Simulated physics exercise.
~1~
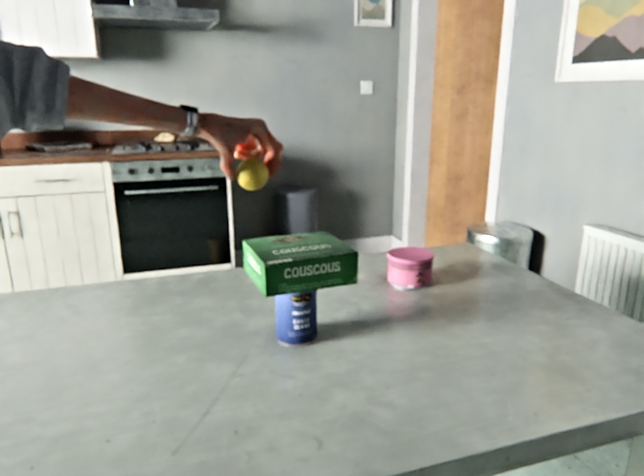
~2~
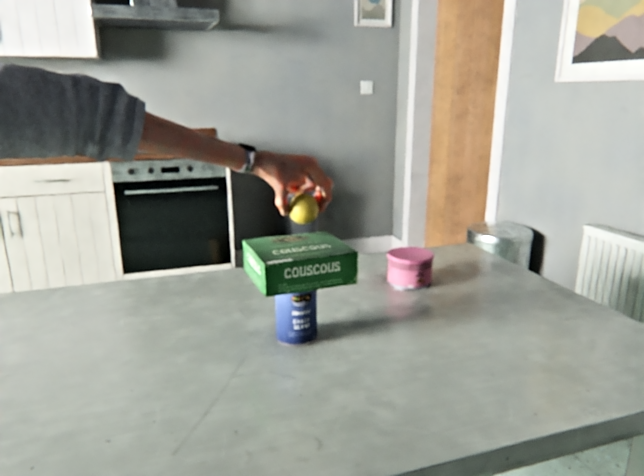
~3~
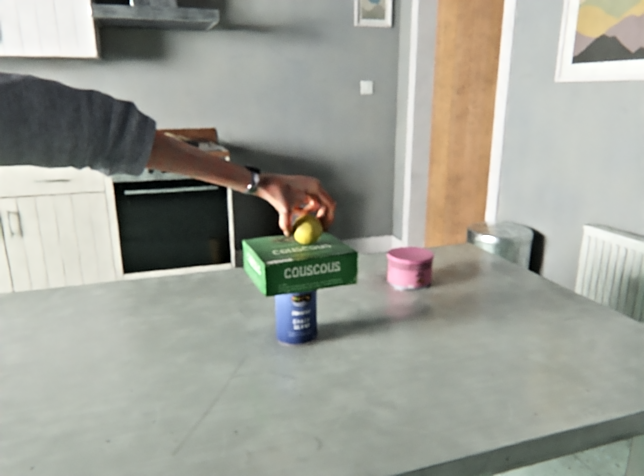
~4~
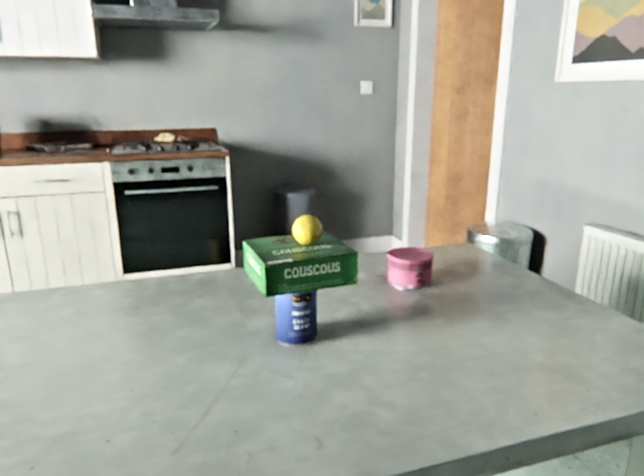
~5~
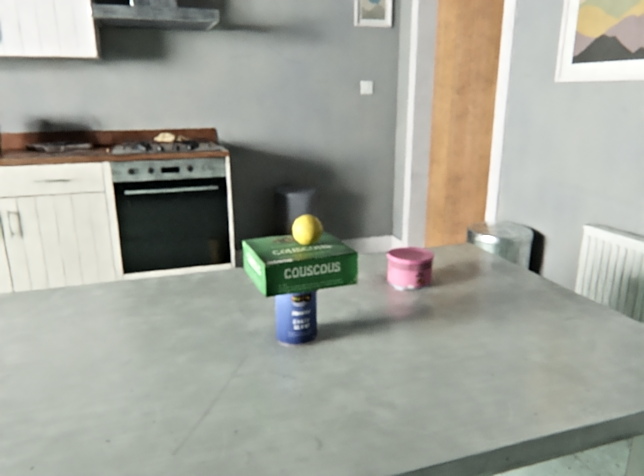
In the video, a hand carries a yellow lemon rightward and lowers it onto a green couscous box resting on a blue tin, beside a pink tub on a grey table. The hand lets go and withdraws, and the lemon stays balanced on top of the pile.
